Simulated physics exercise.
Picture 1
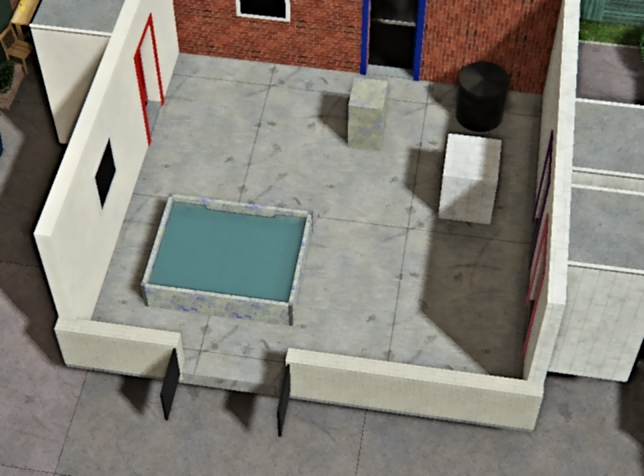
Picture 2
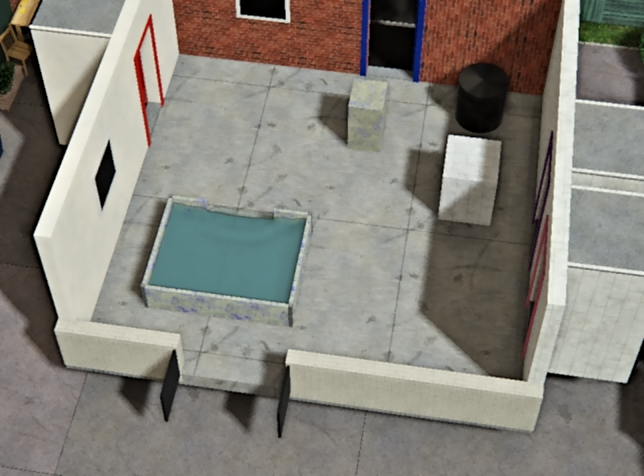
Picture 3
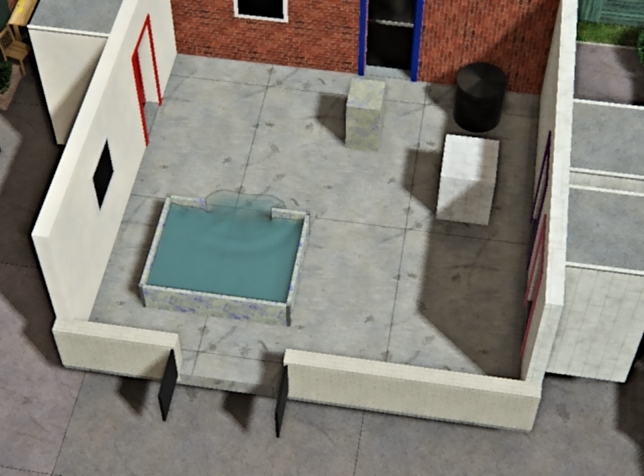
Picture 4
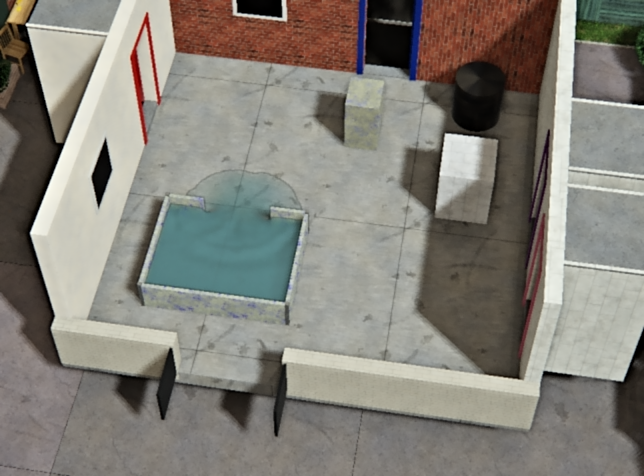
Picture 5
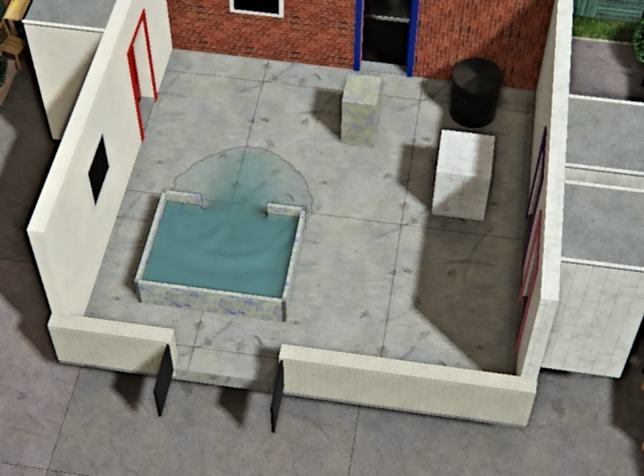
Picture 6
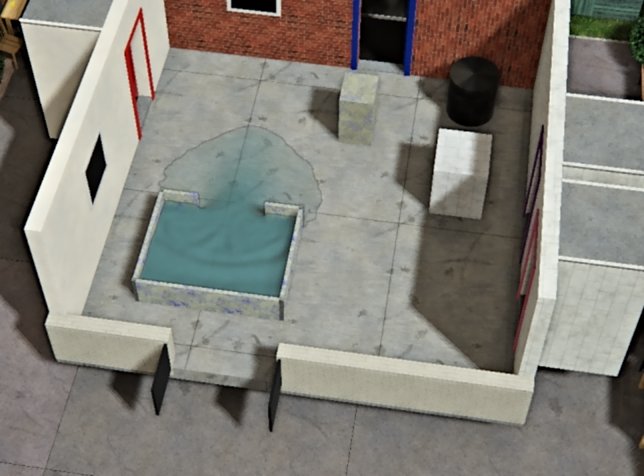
In a walled back court, water pours from the tank's far side and spreads across the paving.
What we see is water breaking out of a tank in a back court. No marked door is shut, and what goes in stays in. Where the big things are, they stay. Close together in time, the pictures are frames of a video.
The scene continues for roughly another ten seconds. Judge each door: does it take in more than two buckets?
In order: The blue door is overrun past two buckets. The pink door is not overrun past two buckets. The red door is not overrun past two buckets. The purple door is not overrun past two buckets.
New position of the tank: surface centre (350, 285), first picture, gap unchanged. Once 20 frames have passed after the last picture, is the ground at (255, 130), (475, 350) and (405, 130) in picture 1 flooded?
Points in turn: Inundated; not reached; inundated.
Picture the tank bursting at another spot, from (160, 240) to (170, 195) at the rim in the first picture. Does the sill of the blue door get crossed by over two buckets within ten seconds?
The blue door falls short.
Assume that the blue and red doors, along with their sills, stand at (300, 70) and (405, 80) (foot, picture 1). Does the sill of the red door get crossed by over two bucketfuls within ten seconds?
So then the red door doesn't reach it.
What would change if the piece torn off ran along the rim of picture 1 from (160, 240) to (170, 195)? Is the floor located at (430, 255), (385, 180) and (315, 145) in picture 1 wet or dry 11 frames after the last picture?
Taking the points in order: Unwetted, unwetted and unwetted.
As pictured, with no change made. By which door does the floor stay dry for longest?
Answer - the pink one.
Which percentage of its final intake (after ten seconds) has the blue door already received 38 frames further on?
I make it 70 per cent.
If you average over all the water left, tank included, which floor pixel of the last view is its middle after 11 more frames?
About (232, 211) in the last view.
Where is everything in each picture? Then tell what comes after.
In the first picture, still water in the tank at (229, 251).
In the second picture, water pours out on the tank's far side and has run to a hidden place.
In the third picture, the front is at (277, 203), out from the gap on the tank's far side.
In the fourth picture, water pours out on the tank's far side and has run to (264, 176).
In the fifth picture, water pours out on the tank's far side and has run to (263, 152).
In the sixth picture, the front is at (262, 131), out from the gap on the tank's far side.
A moment on, water covers 20 % of the floor; the blue door not reached, the pink door not reached, the red door not reached, the purple door not reached.
Next, water covers 30 % of the floor; the blue door not reached, the pink door not reached, the red door wet at the sill, nothing in, the purple door not reached.
Then, water covers 40 % of the floor; the blue door under two buckets in, the pink door not reached, the red door wet at the sill, nothing in, the purple door not reached.
Later, water covers 50 % of the floor; the blue door over two buckets in, the pink door not reached, the red door wet at the sill, nothing in, the purple door not reached.
In the end, water covers 80 % of the floor; the blue door over two buckets in, the pink door wet at the sill, nothing in, the red door wet at the sill, nothing in, the purple door wet at the sill, nothing in.
